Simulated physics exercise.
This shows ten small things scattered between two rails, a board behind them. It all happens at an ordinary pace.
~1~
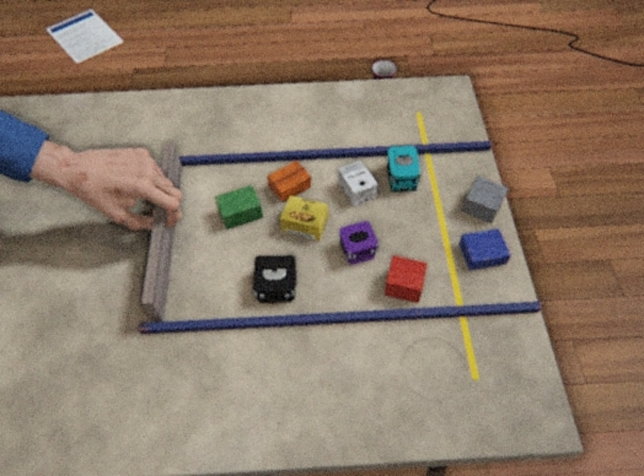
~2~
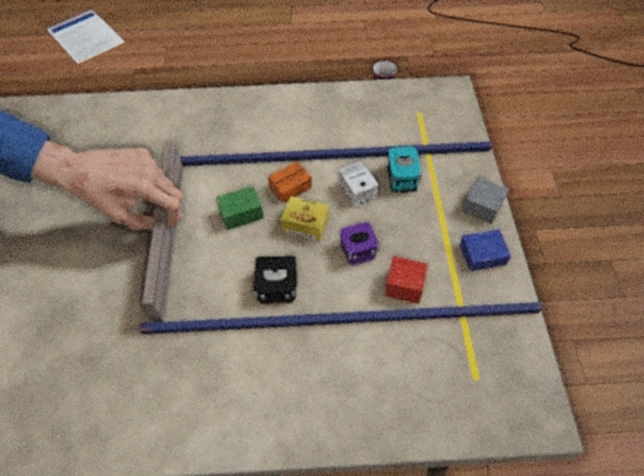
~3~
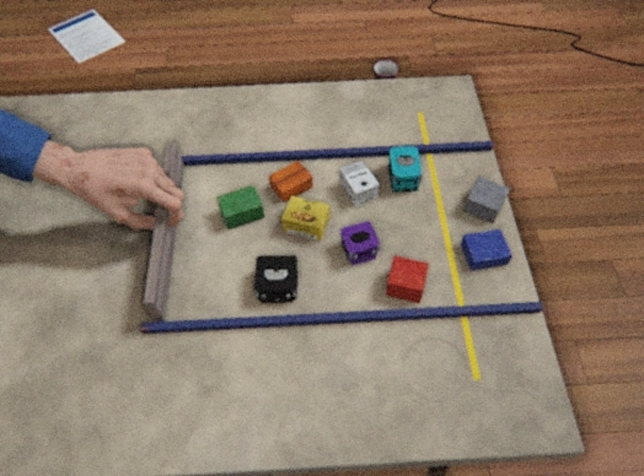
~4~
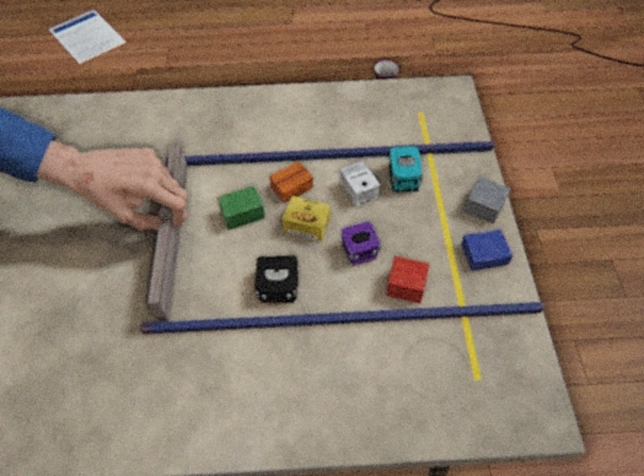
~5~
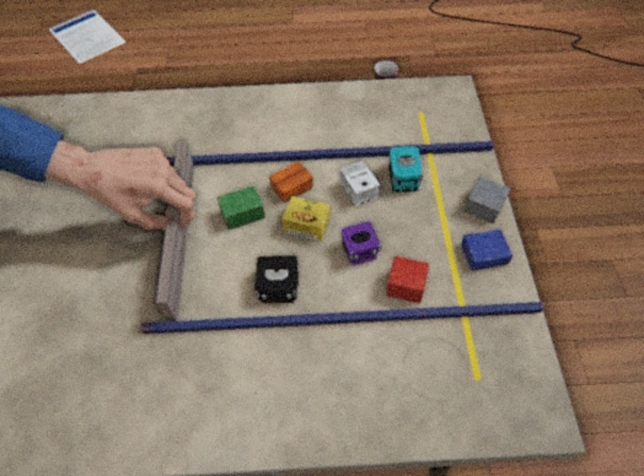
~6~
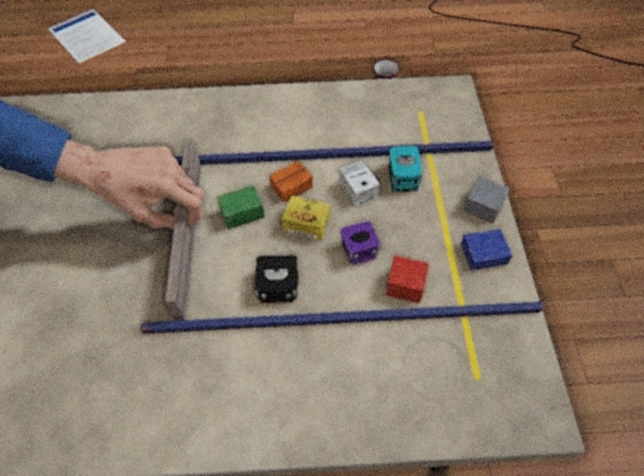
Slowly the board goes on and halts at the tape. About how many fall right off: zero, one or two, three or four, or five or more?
As it turns out, the number that fall off is one or two.
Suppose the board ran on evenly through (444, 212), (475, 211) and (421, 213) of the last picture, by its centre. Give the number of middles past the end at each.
Place by place, 2, 6 and 1.
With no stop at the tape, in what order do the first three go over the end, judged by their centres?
They are the grey block, the turquoise case, the yellow box.
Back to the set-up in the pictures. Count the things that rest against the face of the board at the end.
It touches 4.
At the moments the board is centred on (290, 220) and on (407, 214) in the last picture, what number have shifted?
The counts are 4 and 10.
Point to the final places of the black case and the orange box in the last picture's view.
The black case at (477, 269), the orange box at (455, 181).
Early on, none off yet; grey block at rest near (487, 200); blue block at rest near (486, 249); turquoise case at rest near (405, 169).
A while later, none off yet; grey block at rest near (487, 200); blue block at rest near (486, 249); turquoise case travelled about its own width near (435, 165).
Finally, the number that fall off is one or two; lost, turquoise case and grey block.
